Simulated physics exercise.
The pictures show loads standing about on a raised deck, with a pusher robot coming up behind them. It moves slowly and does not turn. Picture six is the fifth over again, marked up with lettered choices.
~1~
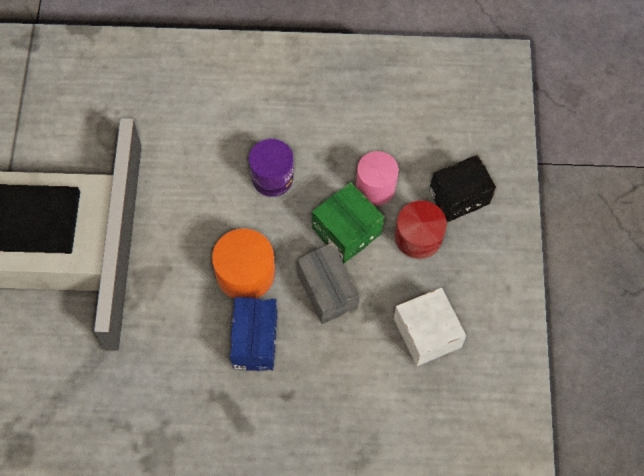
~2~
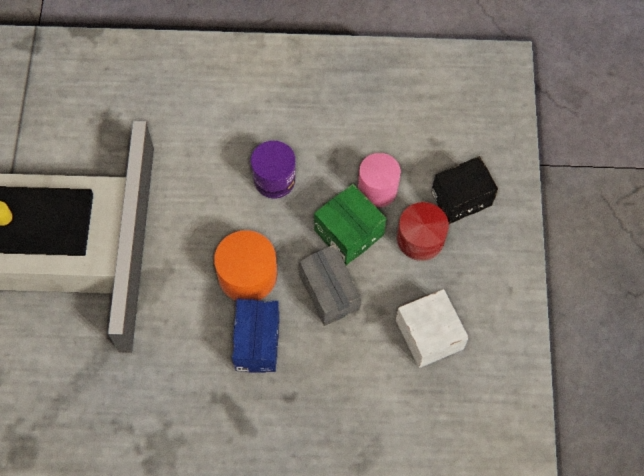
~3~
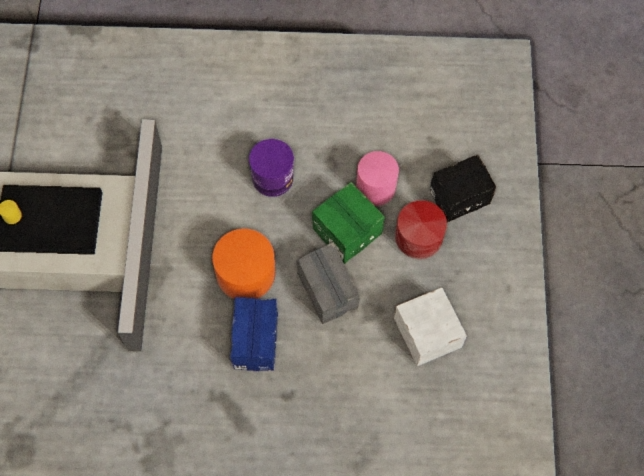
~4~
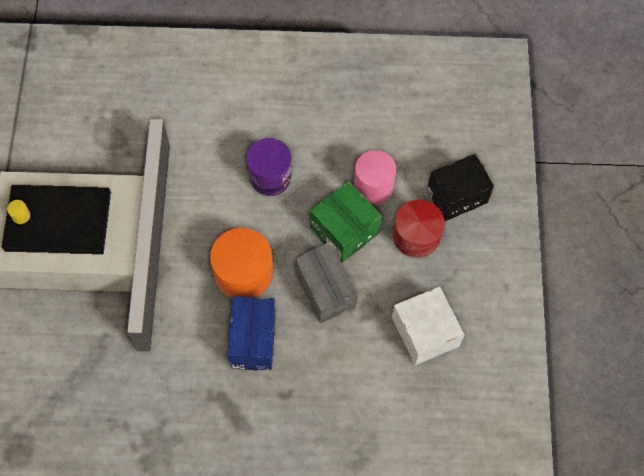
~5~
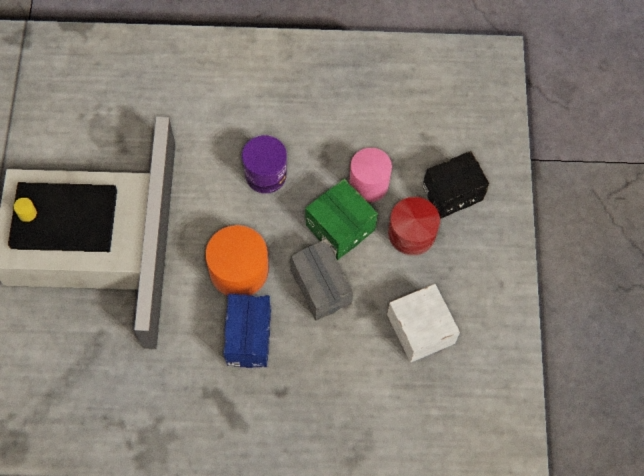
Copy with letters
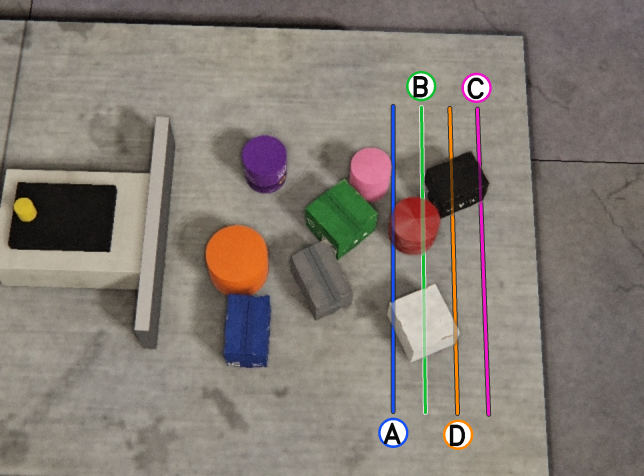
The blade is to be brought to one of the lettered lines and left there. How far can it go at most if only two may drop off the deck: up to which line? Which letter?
It can go as far as D.
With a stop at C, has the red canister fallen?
By then, yes.
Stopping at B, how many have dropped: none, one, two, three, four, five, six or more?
By then, none.
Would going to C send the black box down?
Yes.
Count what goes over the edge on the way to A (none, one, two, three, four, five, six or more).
The count is none.
On the marked copy, A at (393, 250); B at (423, 251); C at (483, 252); D at (453, 251).
Taking D. A third of the way, robot (181, 220); blue box (287, 332); purple pail (297, 167).
Two thirds of the way, robot (291, 223); black box (471, 184); red canister (454, 235).
When it is over, robot (373, 225); red canister (531, 233); black box (528, 171); none fallen.
As for the rest, A is within the limit but short; B is within the limit but short; C drops four.
